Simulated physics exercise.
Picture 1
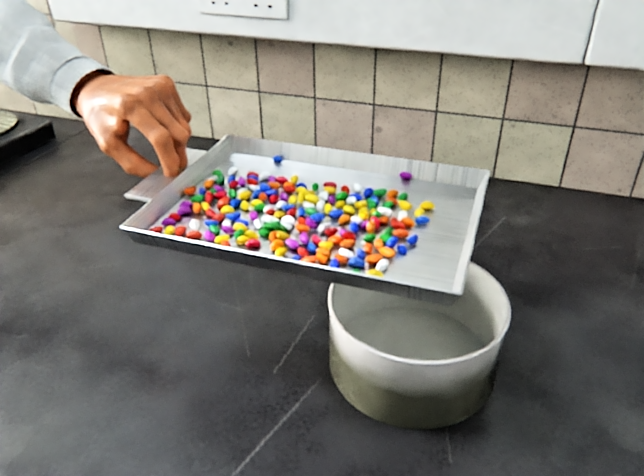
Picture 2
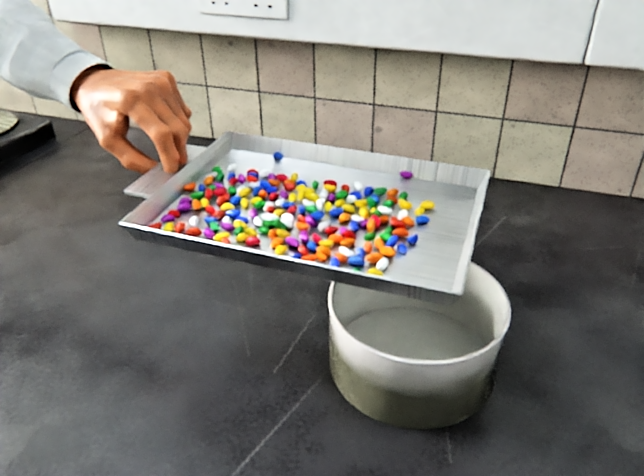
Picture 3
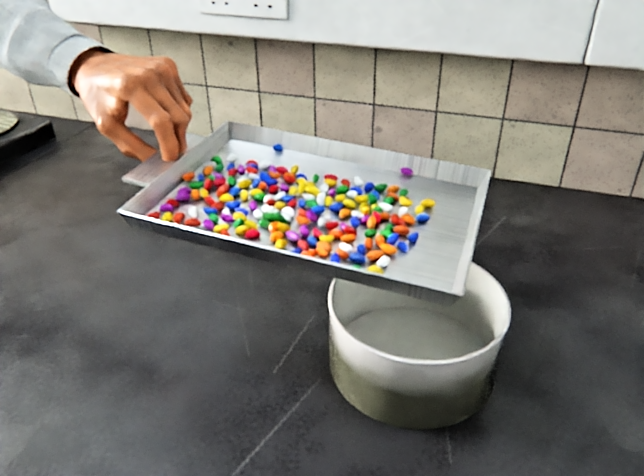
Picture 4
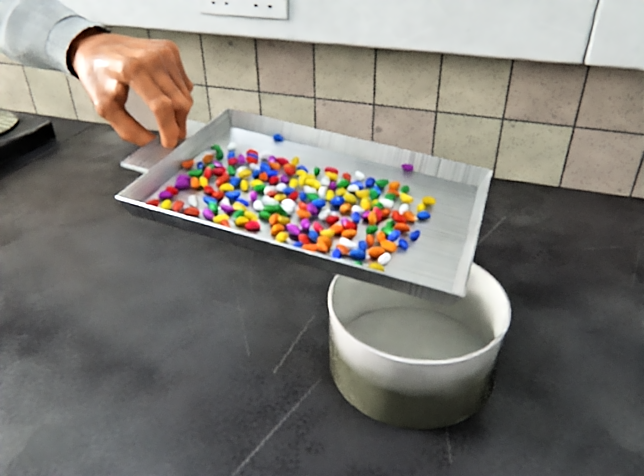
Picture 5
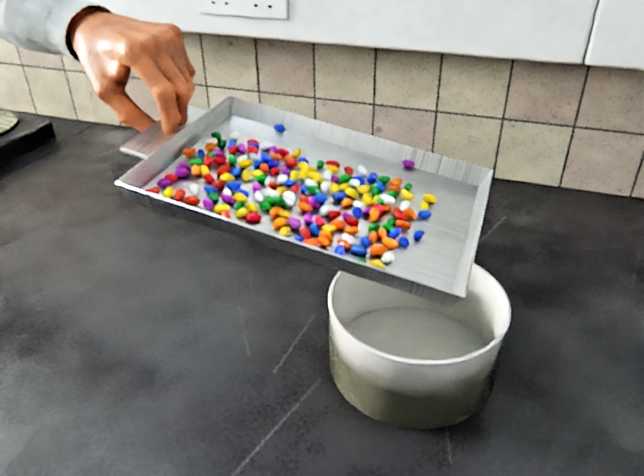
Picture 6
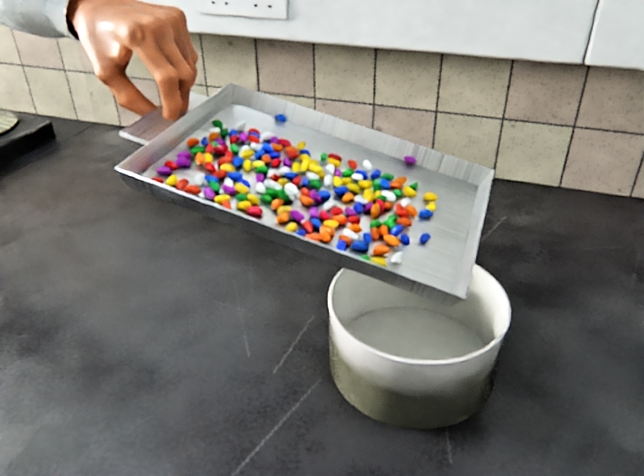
A shallow, rimmed metal tray of multicoloured jelly beans slopes gradually more steeply as a hand in a pale sleeve raises its left end, while its right end stays over the rim of a round pot. The beans remain spread across the tray, and the whitish pot with a grey-green base stands still at right. The fixed camera looks down on a dark countertop backed by beige tiles and a white socket.
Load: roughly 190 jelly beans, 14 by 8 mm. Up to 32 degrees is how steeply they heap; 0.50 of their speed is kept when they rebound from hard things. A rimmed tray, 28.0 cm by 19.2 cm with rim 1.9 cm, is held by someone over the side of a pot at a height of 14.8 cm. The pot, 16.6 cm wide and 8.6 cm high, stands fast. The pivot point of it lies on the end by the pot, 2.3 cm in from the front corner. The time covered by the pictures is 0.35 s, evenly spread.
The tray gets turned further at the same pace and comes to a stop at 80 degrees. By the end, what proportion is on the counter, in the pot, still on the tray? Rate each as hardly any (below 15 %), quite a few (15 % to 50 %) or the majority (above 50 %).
I would put it this way: Counter: The majority, pot: Quite a few, tray: Hardly any.
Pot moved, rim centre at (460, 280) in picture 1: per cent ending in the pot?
With the pot there, close to 55 per cent.
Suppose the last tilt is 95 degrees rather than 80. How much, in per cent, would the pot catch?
Around 25 %, I reckon.
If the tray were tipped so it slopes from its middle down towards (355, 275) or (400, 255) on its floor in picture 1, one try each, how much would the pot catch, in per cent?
First try: Around 0 percent; second try: Around 0 percent.
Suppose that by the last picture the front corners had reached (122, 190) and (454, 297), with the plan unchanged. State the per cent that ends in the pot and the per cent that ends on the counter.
Final per cent - pot 0, counter 100.
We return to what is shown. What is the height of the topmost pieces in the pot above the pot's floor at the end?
Roughly 1.0 centimetres.
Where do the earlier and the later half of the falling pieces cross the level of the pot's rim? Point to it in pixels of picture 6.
Roughly (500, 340) to begin with, later roughly (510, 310).
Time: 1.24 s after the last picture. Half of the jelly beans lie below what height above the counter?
About 18 cm.
Then, 0.75 s after the last picture, tilt 44 degrees; the tray holds 100 %, the pot 0 %.
Then, 1.24 s after the last picture, tilt 65 degrees; the tray holds 85 %, the pot 5 %.
Then, 1.81 s after the last picture, tilt 80 degrees; the tray holds 10 %, the pot 20 %.
In the end, counter 75 %, pot 25 %, tray 0 %.
